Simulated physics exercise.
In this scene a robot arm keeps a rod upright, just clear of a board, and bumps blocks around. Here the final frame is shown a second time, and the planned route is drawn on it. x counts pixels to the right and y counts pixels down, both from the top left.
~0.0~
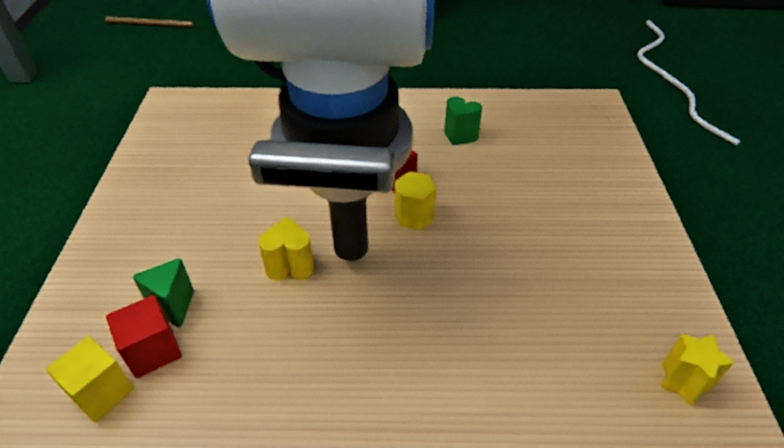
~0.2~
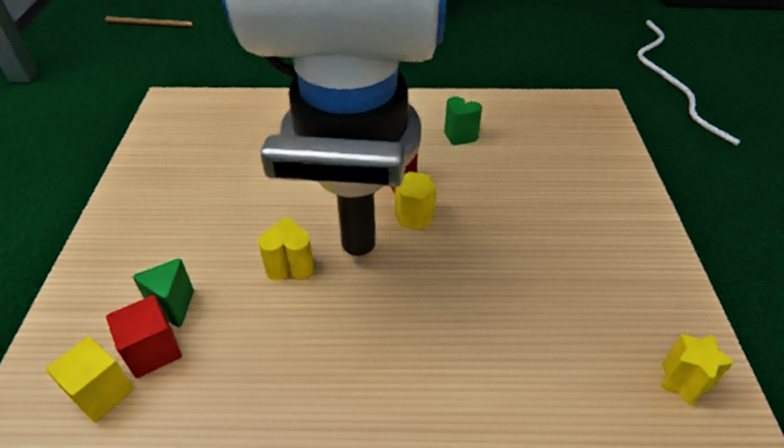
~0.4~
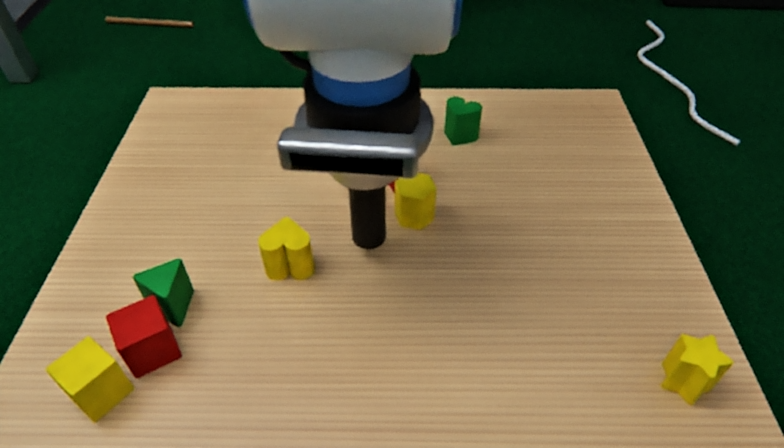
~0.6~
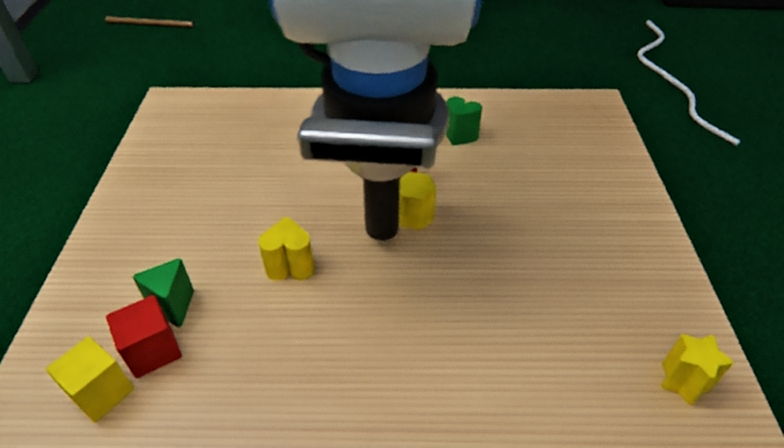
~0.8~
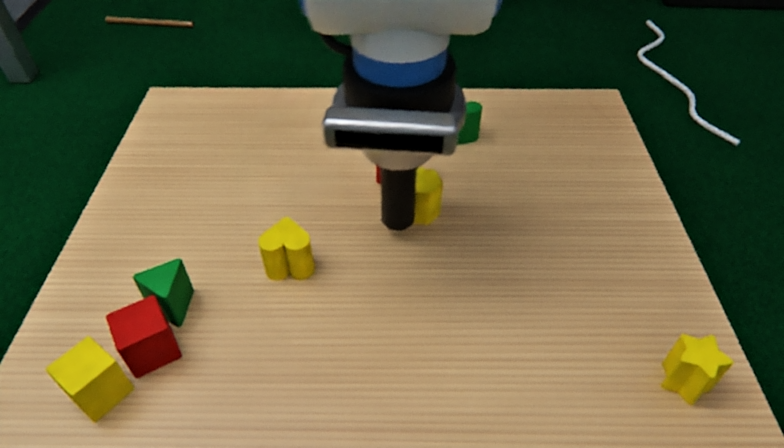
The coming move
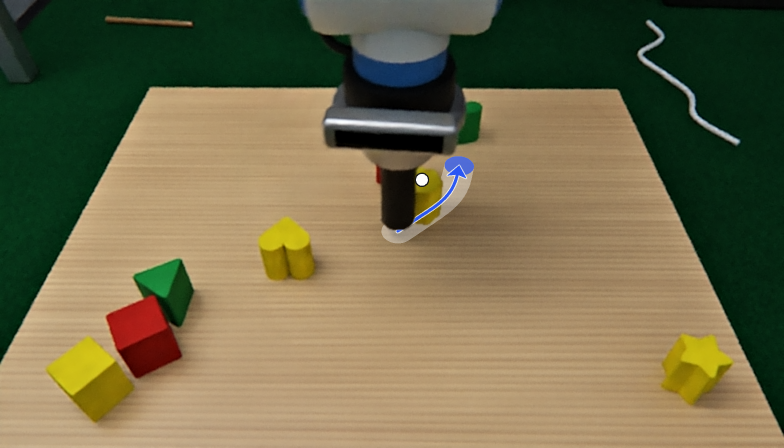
Robot arm with a dark rod sliding rightward over a wooden board, slightly nudging a yellow hexagonal block among scattered coloured blocks.
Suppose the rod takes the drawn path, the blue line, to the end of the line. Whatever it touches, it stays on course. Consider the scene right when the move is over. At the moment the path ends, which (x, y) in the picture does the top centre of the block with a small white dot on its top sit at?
(470, 116)
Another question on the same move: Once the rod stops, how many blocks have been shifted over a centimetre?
It displaces two.
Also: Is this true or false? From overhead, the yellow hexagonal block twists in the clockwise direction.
The statement is incorrect.
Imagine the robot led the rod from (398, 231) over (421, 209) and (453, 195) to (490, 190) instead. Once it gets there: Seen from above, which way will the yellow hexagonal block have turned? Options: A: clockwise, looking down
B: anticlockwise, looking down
My answer is option B.
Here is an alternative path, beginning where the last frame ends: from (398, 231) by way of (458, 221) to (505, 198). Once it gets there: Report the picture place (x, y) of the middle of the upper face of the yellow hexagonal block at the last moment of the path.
Put as a pixel place, it's (445, 167).
Path on the board, from (398, 231) via (428, 211) and (451, 190), ending at (459, 166); the dot is on the yellow hexagonal block.
The first path, step by step. One third of the way, rod at (429, 199); yellow hexagonal block at (447, 159), turned 15° anticlockwise.
Two thirds of the way, rod at (452, 178); yellow hexagonal block at (463, 139), turned 45° anticlockwise.
At the end, rod at (461, 154); red star block in place; yellow hexagonal block at (470, 116), turned 55° anticlockwise; green heart at (463, 98).
